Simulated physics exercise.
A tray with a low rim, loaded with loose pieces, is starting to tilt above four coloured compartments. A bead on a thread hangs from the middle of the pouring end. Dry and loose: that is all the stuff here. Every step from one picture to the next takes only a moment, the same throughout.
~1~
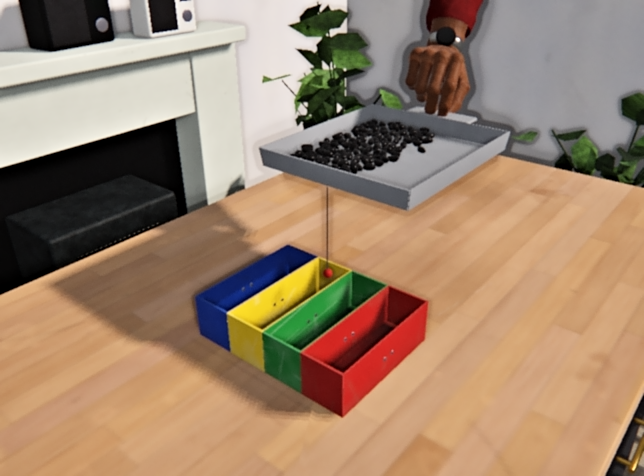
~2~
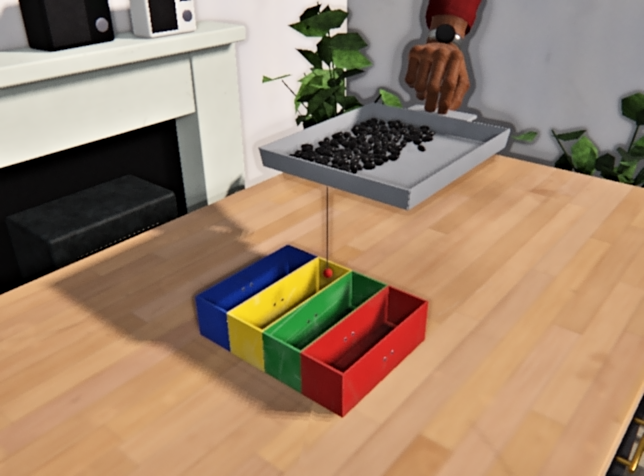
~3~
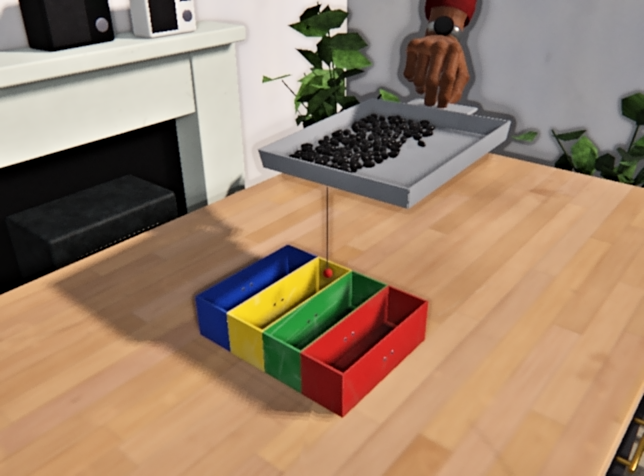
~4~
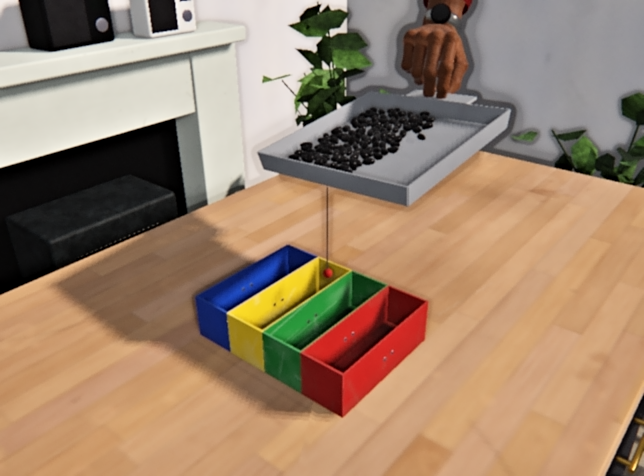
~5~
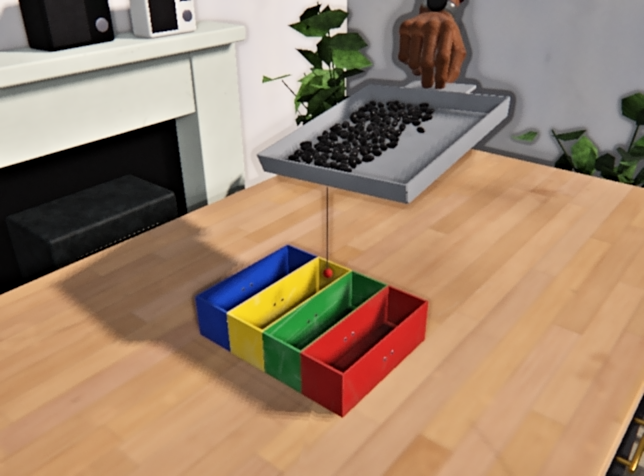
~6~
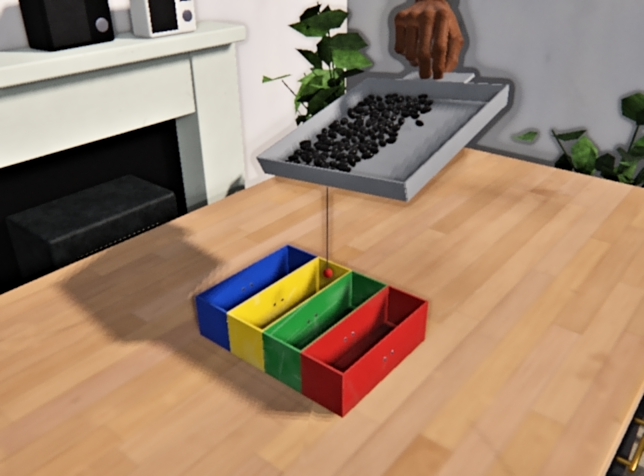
In the video, a hand holds a gray tray of loose black beans above blue, yellow, green and red compartments on a wooden table, then slowly tilts it slightly toward its left front corner while the beans shift only slightly.
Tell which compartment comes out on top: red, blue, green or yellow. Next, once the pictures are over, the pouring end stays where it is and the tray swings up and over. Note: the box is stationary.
It is blue that comes out on top.
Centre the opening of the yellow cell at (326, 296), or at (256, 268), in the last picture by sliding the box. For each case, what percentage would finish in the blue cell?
In order: 30 percent and 0 percent.
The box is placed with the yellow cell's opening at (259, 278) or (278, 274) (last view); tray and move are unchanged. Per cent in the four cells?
You'd get 100 per cent first and 100 per cent second.
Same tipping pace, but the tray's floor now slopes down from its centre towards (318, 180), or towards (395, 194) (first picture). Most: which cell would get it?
The blue cell; the red cell.
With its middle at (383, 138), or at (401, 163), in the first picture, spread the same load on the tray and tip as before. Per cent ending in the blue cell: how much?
Estimates in order: 60 percent, 50 percent.
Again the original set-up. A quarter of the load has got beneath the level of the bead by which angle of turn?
100° or so.
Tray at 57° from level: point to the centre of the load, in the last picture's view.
Roughly at (316, 123).
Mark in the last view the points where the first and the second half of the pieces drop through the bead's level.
Near (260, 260) to start, and near (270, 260) afterwards.
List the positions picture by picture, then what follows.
Corners of the pouring end near (262, 147) and (409, 189), level; middle of the load near (365, 146), black beans; bead on its thread near (328, 273); blue cell near (213, 320); yellow cell near (246, 338); green cell near (282, 358); red cell near (322, 380), in the first picture.
Corners of the pouring end near (262, 147) and (409, 189), level; middle of the load near (364, 145), in the second picture.
Corners of the pouring end near (261, 149) and (408, 187), tipped barely, lowest at the left corner; middle of the load near (358, 140), in the third picture.
Corners of the pouring end near (261, 151) and (407, 185), tipped a little, lowest at the left corner; middle of the load near (358, 137), in the fourth picture.
Corners of the pouring end near (260, 154) and (406, 183), tipped a little, lowest at the left corner; middle of the load near (357, 133), in the fifth picture.
Corners of the pouring end near (259, 156) and (404, 181), tipped a little, lowest at the left corner; middle of the load near (362, 130); blue cell near (213, 320); yellow cell near (246, 338); green cell near (282, 358); red cell near (322, 380), in the sixth picture.
Shortly afterwards, tray tipped steeply; the whole lot on the tray.
Next, tray tipped right over; all but a few on the tray; a little falling or outside the box.
Some moments later, tray tipped past a quarter turn; the bulk in the blue cell; a little in the yellow cell; a little falling or outside the box.
In the end, tray tipped past a quarter turn; the bulk in the blue cell; a little in the yellow cell; none at all in the red cell; none at all in the green cell; a little outside the box.
